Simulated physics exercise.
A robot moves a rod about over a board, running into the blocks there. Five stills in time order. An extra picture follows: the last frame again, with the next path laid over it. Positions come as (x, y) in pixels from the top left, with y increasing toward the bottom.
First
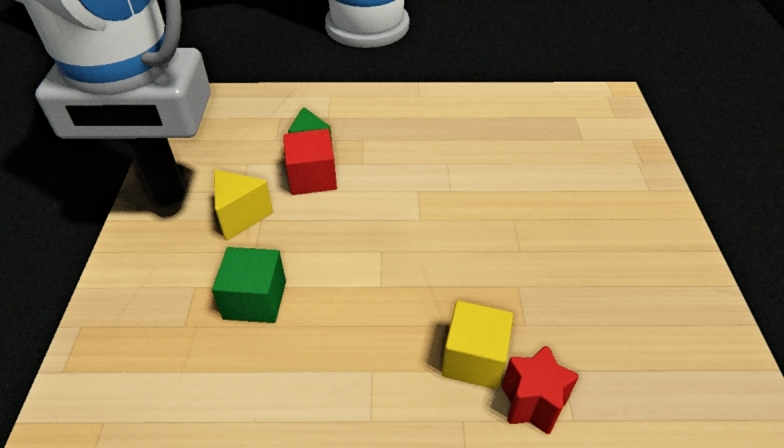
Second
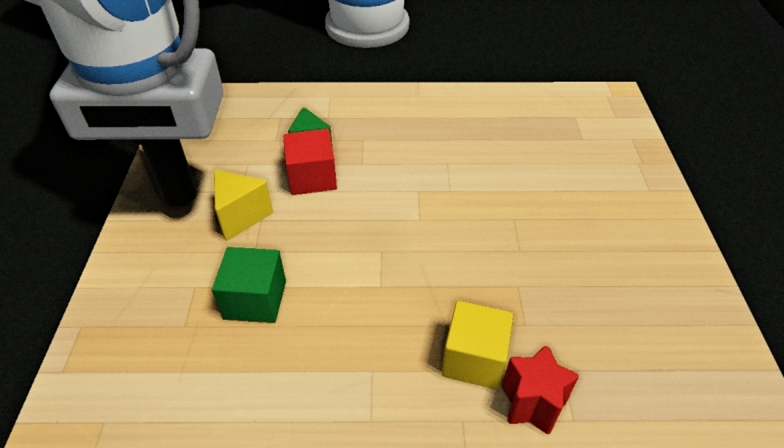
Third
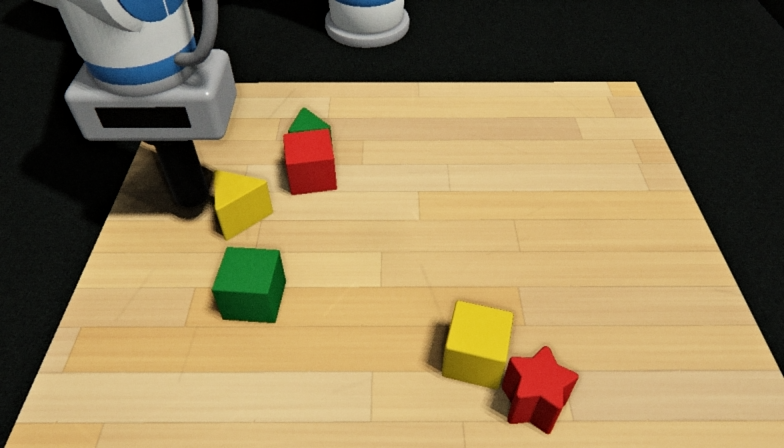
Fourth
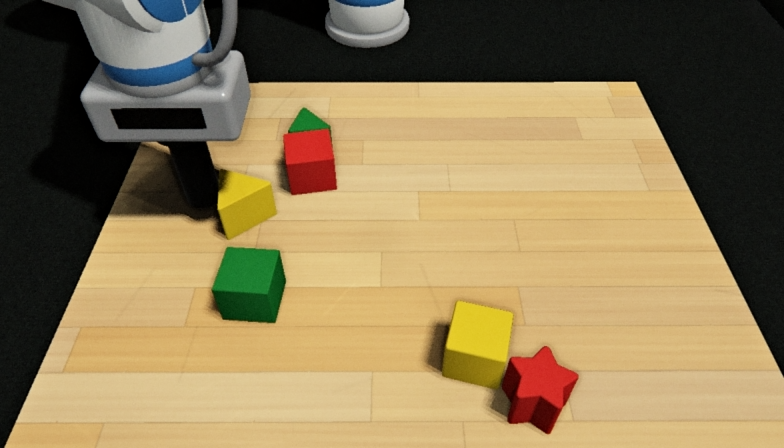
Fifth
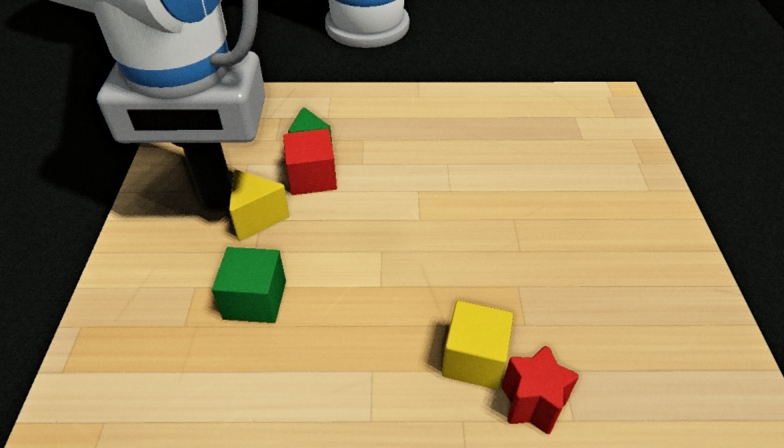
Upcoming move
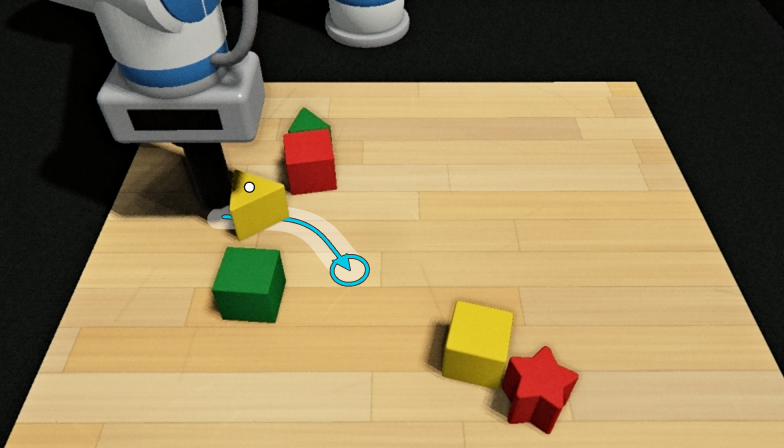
On a wooden board, a robot arm moving its black rod rightward, then nudging a yellow triangular block right among scattered blocks.
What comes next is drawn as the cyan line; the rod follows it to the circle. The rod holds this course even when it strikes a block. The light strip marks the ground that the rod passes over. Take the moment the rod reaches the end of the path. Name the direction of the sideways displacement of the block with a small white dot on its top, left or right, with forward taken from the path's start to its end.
Answer: Leftward.
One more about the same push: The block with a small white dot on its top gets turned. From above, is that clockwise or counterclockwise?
Viewed from above: Anti-clockwise.
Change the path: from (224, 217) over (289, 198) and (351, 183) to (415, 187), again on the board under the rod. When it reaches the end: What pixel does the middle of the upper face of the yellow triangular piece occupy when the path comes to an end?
Answer: (310, 183).
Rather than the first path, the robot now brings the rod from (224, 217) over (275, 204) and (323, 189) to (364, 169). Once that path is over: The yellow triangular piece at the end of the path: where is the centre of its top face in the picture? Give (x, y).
That would be at about pixel (313, 185).
The line goes from (224, 217) via (276, 218) and (321, 235), ending at (350, 270); the dot is on the yellow triangular piece.
On the path given first. One third of the way, rod (273, 200); yellow triangular piece (304, 193), turned 20° clockwise.
Two thirds of the way, rod (319, 217); yellow triangular piece (354, 207).
At the end, rod (348, 252); yellow triangular piece (375, 218), turned 30° anticlockwise; red square unmoved.
